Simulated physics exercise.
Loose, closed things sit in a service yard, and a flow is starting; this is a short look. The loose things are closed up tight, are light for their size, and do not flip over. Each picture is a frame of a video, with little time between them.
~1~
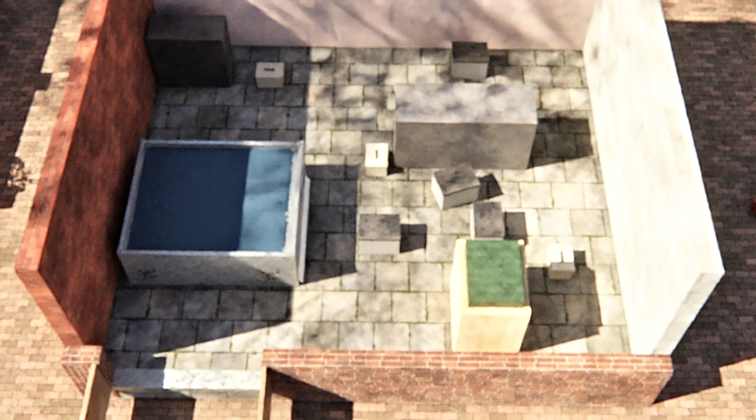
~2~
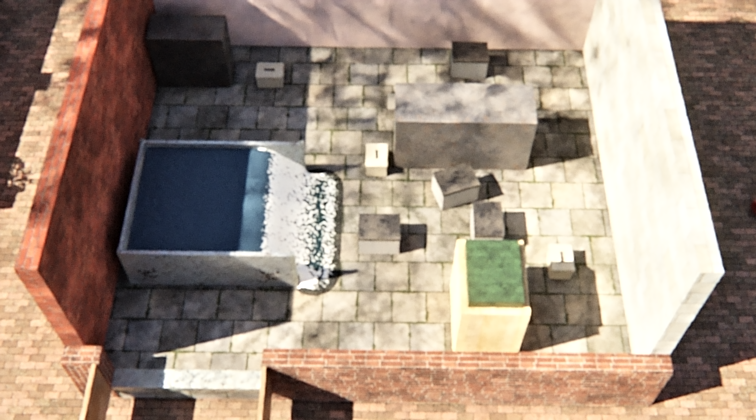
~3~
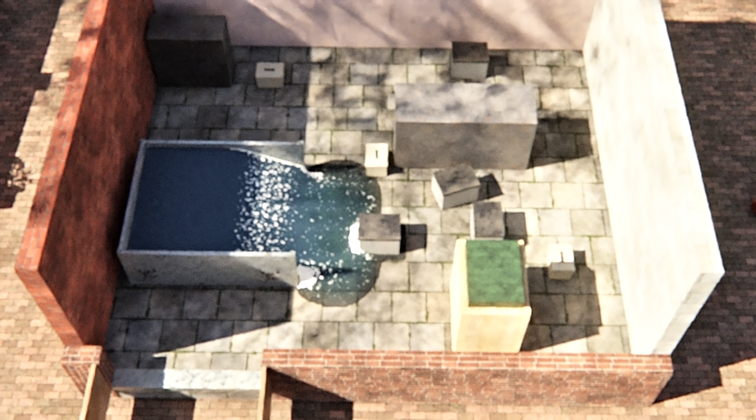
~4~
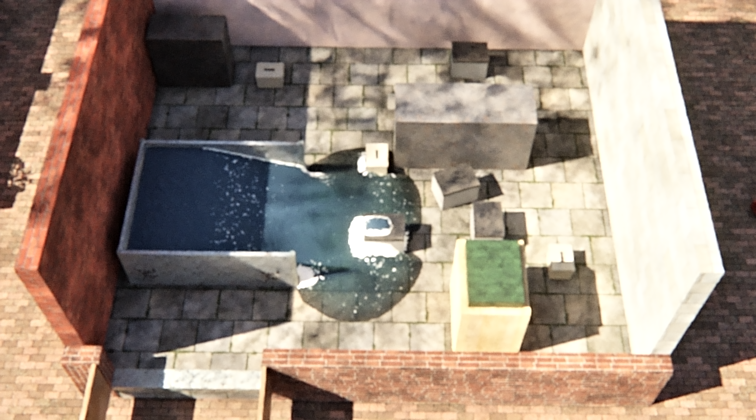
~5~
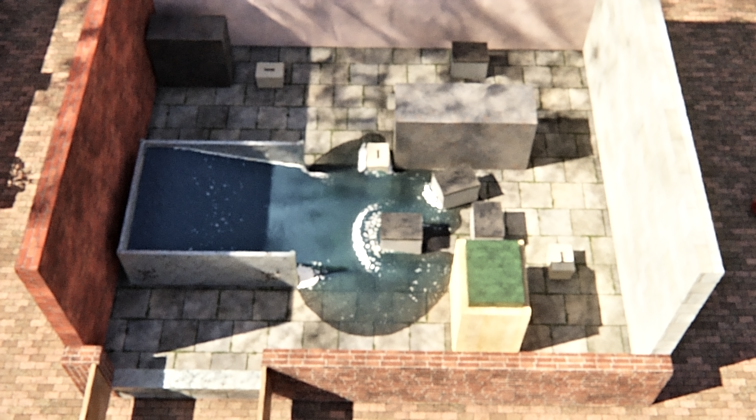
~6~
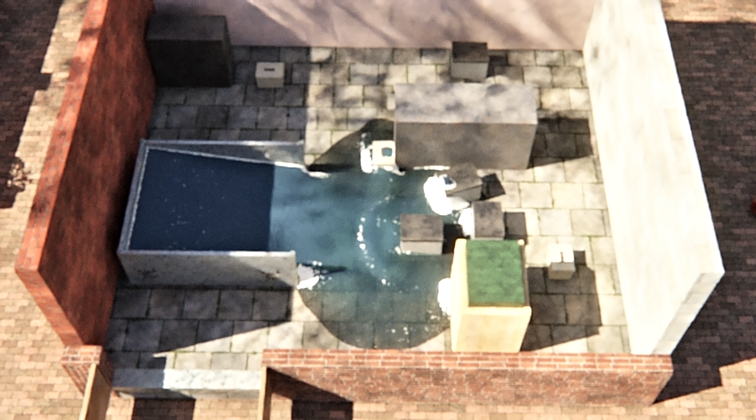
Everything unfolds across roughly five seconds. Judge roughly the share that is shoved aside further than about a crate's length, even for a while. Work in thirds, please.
That share hits two thirds or goes past it.
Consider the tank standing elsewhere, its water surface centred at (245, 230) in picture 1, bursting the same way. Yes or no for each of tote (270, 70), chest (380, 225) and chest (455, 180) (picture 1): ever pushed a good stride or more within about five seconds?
Results in order: Never that far / made it that far / made it that far.
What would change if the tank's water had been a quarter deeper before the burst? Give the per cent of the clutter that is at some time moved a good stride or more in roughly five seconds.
Near 90 % of the lot.
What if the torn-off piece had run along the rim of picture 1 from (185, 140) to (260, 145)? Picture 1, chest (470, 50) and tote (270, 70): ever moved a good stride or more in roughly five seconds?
First beyond that mark, then beyond that mark.
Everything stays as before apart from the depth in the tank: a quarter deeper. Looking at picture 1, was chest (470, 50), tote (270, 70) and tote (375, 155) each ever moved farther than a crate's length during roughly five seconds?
Well, one by one: Carried that far, not carried that far, carried that far.
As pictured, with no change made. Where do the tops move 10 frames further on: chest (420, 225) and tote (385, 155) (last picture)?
They end up close to (579, 258) and close to (356, 80).
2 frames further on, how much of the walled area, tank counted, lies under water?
It comes to some 35 in a hundred.
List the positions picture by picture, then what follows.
In the first picture, a chest at (379, 226), on the bottom; a tote at (377, 155) rests on the ground; 0 of 8 have shifted.
In the second picture, a chest at (379, 226) rests on the ground; a tote at (377, 155) rests on the ground; 0 of 8 have shifted.
In the third picture, a chest at (379, 226), on the bottom; a tote at (377, 155) rests on the ground; 0 of 8 have shifted.
In the fourth picture, a chest at (384, 226), on the bottom, close to its start; a tote at (377, 155), on the bottom; 1 of 8 have shifted.
In the fifth picture, a chest at (401, 226), on the bottom, close to its start; a tote at (378, 155), on the bottom; 1 of 8 have shifted.
In the sixth picture, a chest at (422, 227) rests on the ground, a stride from its start; a tote at (384, 153) rests on the ground, close to its start; 2 of 8 have shifted.
A moment on, 2 of 8 are well off their spots; 1 afloat.
Next, 5 of 8 are well off their spots; 4 afloat.
Later, 5 of 8 are well off their spots; 3 afloat.
In the end, 6 of 8 are well off their spots, and 6 have been at some point; 3 afloat.
